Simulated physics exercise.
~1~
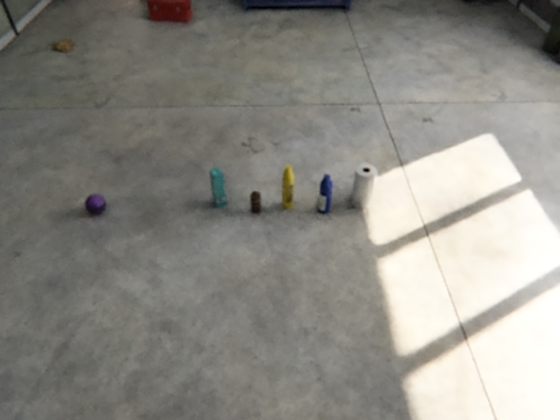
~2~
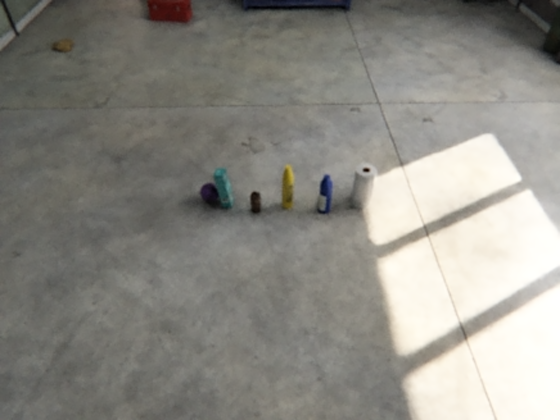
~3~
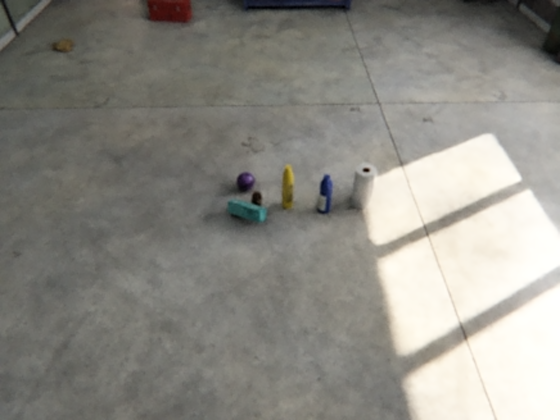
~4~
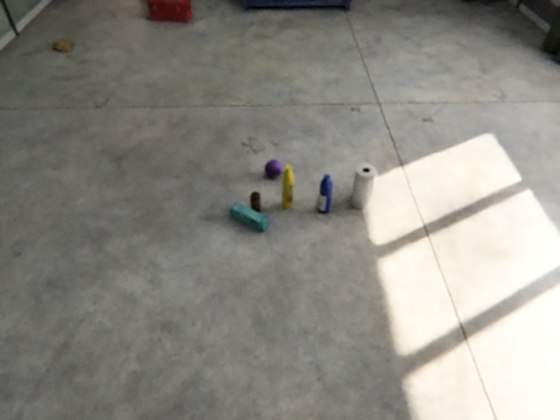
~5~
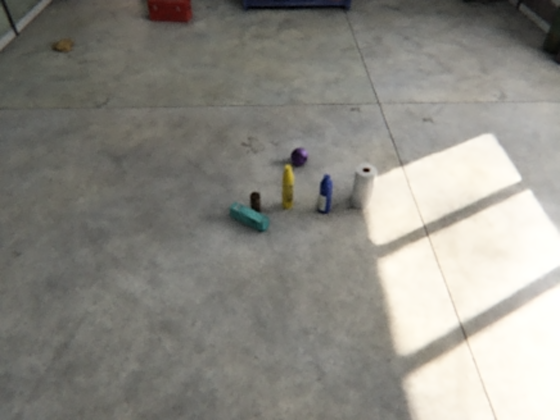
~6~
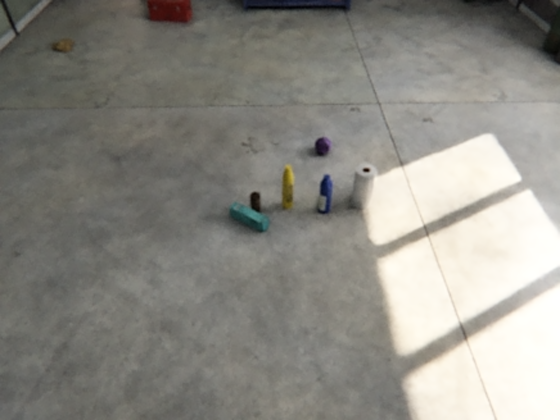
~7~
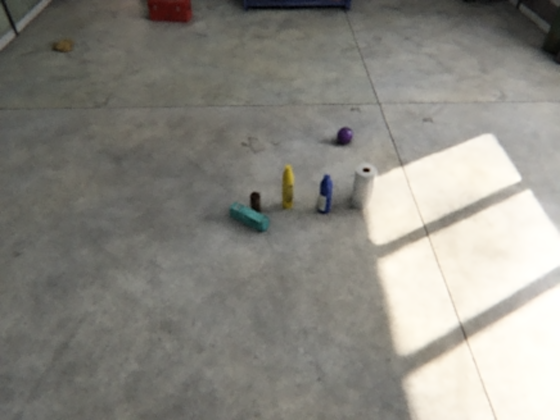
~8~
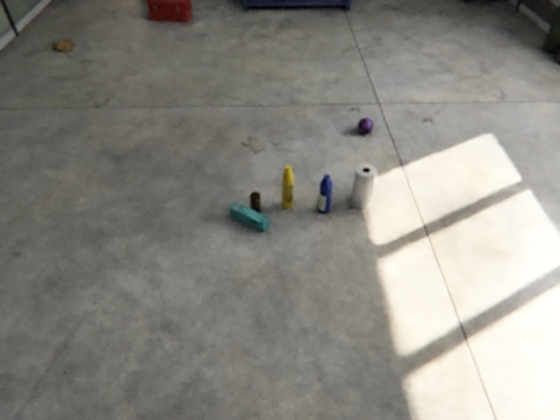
A purple ball rolls from the left across a grey concrete floor, seen from above by a still camera, toward a loose row of five upright household things. From left to right stand a turquoise carton, a small brown can, a yellow bottle, a blue bottle and a white roll beside a patch of sunlight. The ball strikes the carton, which leans and topples onto its side in front of the can. Turned slightly away, the ball passes behind the can and both bottles. It keeps rolling toward the upper right, ending beyond the roll, with only the carton lying down.
